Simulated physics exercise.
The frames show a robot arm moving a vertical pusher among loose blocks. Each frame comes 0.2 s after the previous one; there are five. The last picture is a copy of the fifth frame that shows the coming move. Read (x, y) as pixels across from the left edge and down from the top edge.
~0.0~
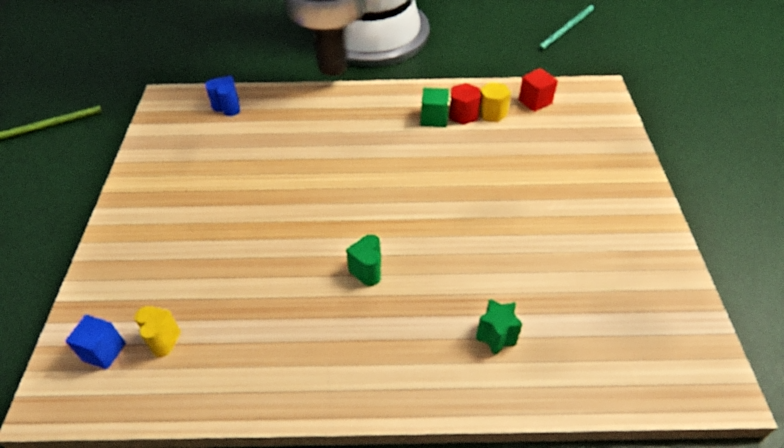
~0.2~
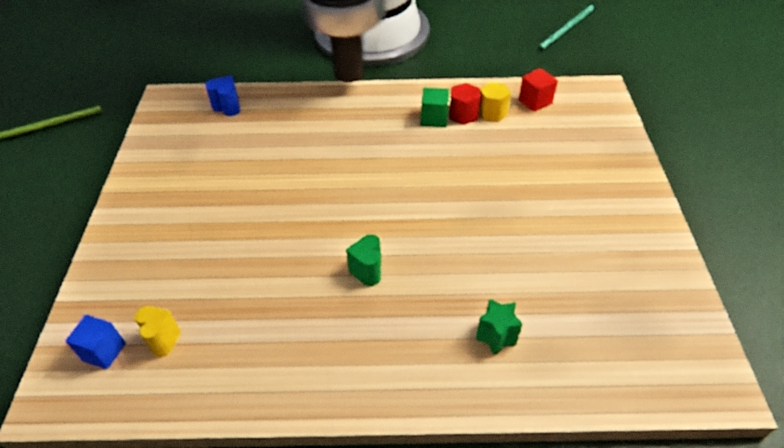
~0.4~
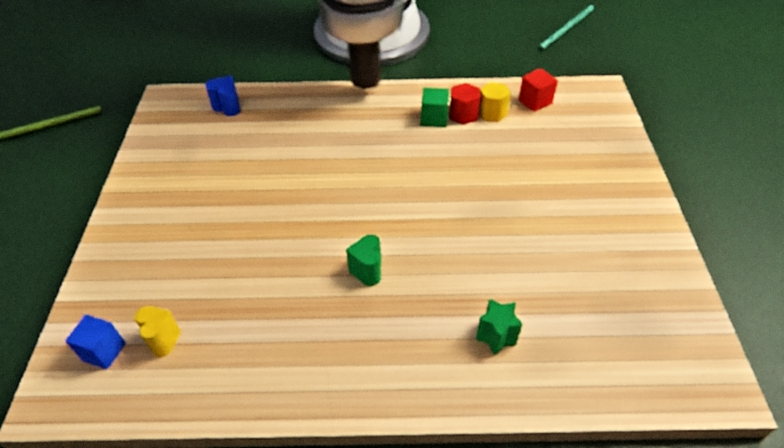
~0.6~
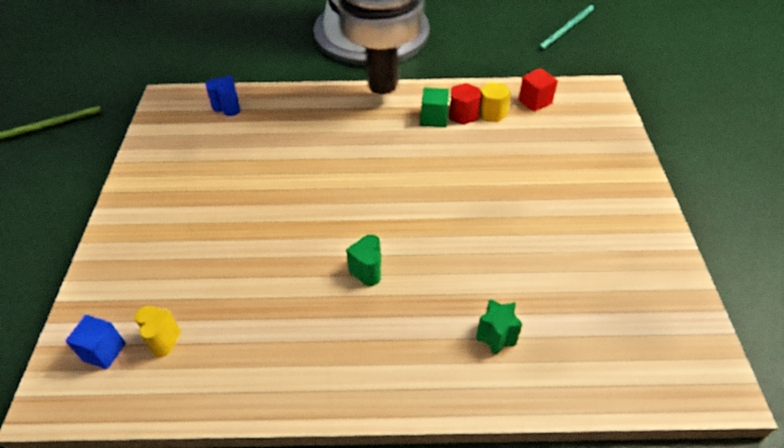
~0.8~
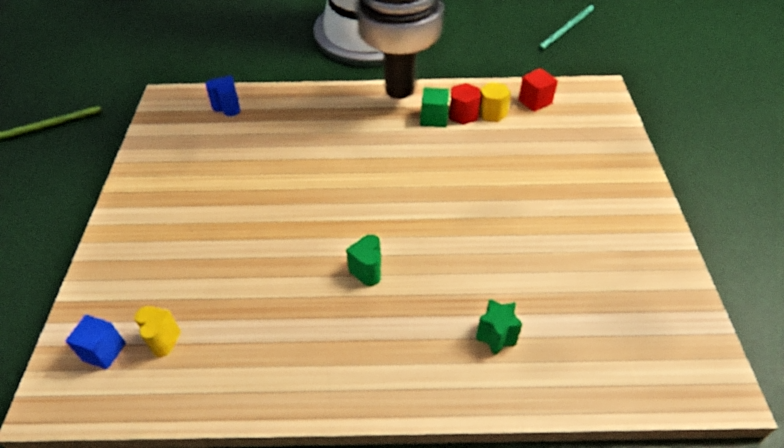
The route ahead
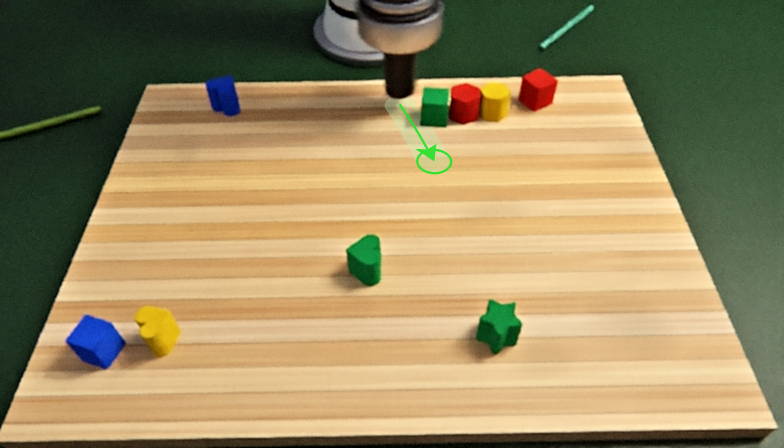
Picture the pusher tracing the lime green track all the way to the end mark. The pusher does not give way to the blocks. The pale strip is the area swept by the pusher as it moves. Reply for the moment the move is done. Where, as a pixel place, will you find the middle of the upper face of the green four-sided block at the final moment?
In the picture, it is at (448, 105).
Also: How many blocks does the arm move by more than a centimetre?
This push will displace one block.
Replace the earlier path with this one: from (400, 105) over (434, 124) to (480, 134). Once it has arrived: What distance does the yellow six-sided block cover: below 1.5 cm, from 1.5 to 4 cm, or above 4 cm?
It shifts 1.5 to 4 cm.
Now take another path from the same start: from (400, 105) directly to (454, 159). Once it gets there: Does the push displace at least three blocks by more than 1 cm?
The answer is yes.
The drawn path runs straight from (400, 105) to (434, 161).
On the path given first. One third of the way, pusher at (412, 108); green four-sided block at (443, 100), turned 15° anticlockwise; red six-sided block at (469, 92), turned 15° anticlockwise.
Two thirds of the way, pusher at (424, 127); green four-sided block at (448, 105), turned 30° anticlockwise; red six-sided block at (471, 93), turned 20° anticlockwise; yellow six-sided block at (498, 89).
At the end, pusher at (435, 147); green four-sided block at (448, 105), turned 30° anticlockwise; red six-sided block at (471, 93), turned 20° anticlockwise; yellow six-sided block at (498, 89).
